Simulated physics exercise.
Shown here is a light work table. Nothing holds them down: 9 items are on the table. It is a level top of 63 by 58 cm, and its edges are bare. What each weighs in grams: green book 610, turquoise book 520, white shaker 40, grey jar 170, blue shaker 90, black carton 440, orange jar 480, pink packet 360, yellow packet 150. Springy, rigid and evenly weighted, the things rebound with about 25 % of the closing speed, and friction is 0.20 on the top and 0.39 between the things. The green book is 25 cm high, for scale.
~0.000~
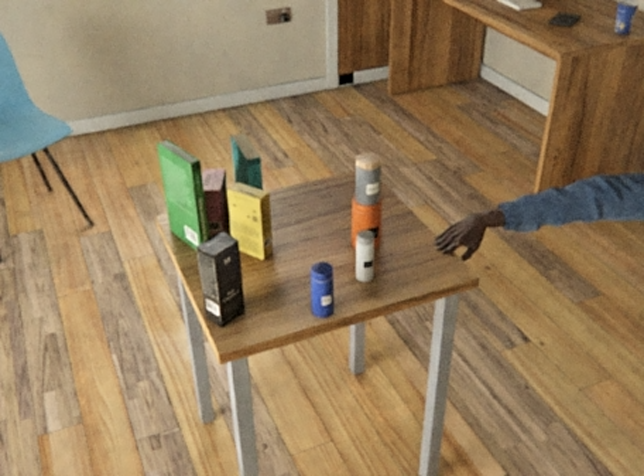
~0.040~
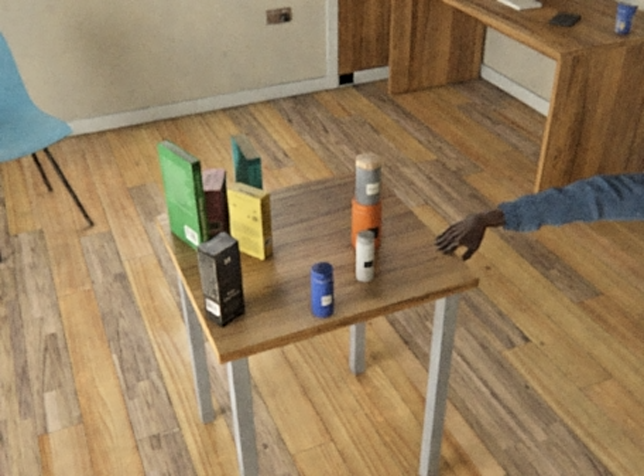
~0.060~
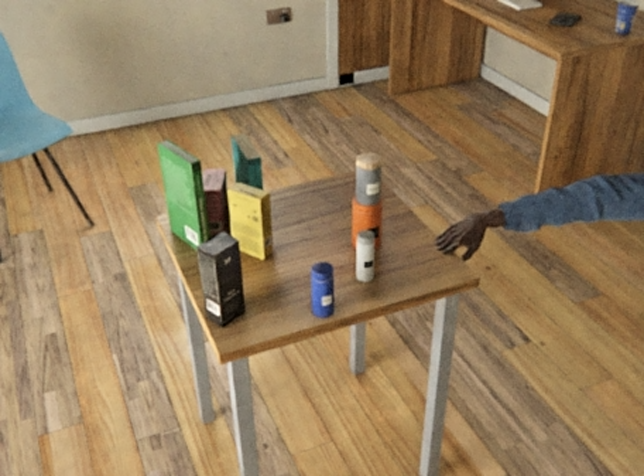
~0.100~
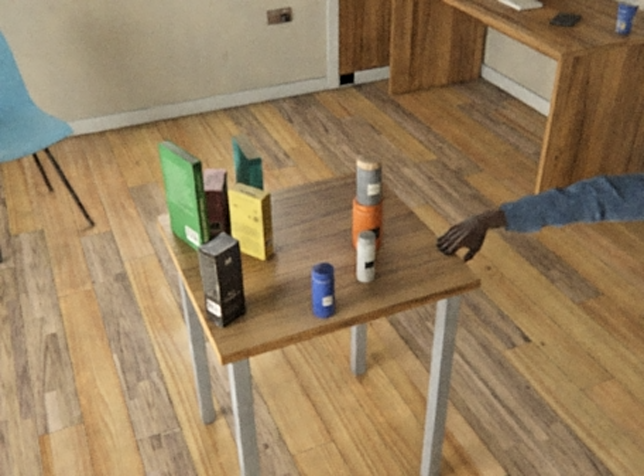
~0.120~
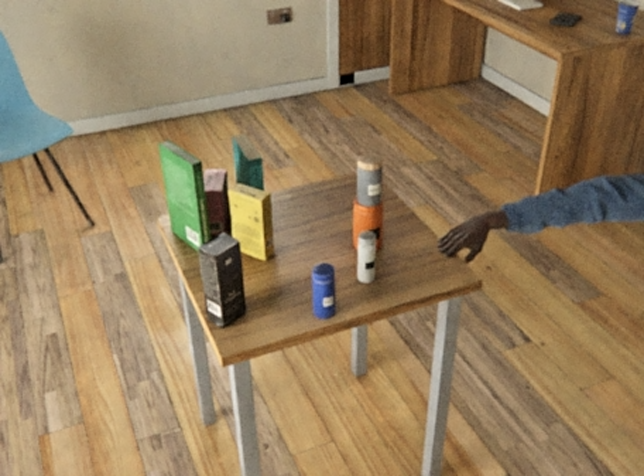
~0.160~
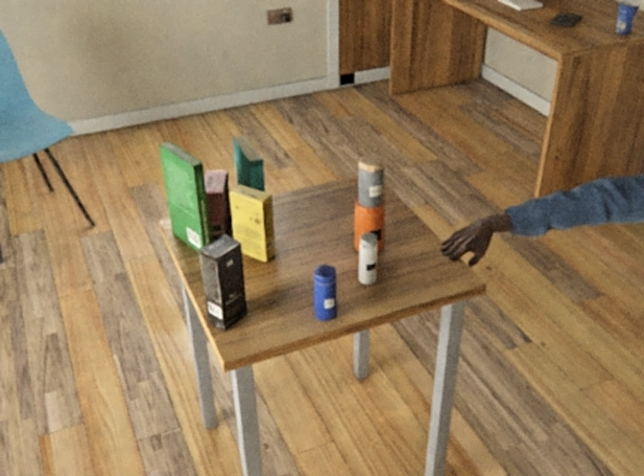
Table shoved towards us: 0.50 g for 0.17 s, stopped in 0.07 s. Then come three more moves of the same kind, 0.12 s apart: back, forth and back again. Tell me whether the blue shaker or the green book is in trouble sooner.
Sooner in trouble is the first of the two.
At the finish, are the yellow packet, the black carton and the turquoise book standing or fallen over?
Here's how it ends: The yellow packet never goes down, the black carton never goes down, and the turquoise book never goes down.
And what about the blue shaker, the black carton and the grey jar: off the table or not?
Afterwards, the blue shaker leaves its support, the black carton stays on its support, and the grey jar stays on its support.
Around 0.36 s, table 10 cm from its start; green book shifted 3 cm near (193, 211); blue shaker shifted 3 cm near (337, 309); turquoise book shifted 3 cm.
Around 0.86 s, table 2 cm from its start; blue shaker shifted 4 cm near (334, 304); grey jar shifted 2 cm; orange jar shifted 2 cm.
Around 1.16 s, table 10 cm from its start; blue shaker shifted 3 cm near (349, 326).
Around 1.46 s, blue shaker now off the table; green book shifted 4 cm near (190, 206); grey jar shifted 5 cm.
Finally (2.0 s), off the table, blue shaker; the other 8 still in place (within 5 cm). Final places as that camera would see them, green book near (190, 206). Blue shaker went at 1.20 s; green book was never lost.
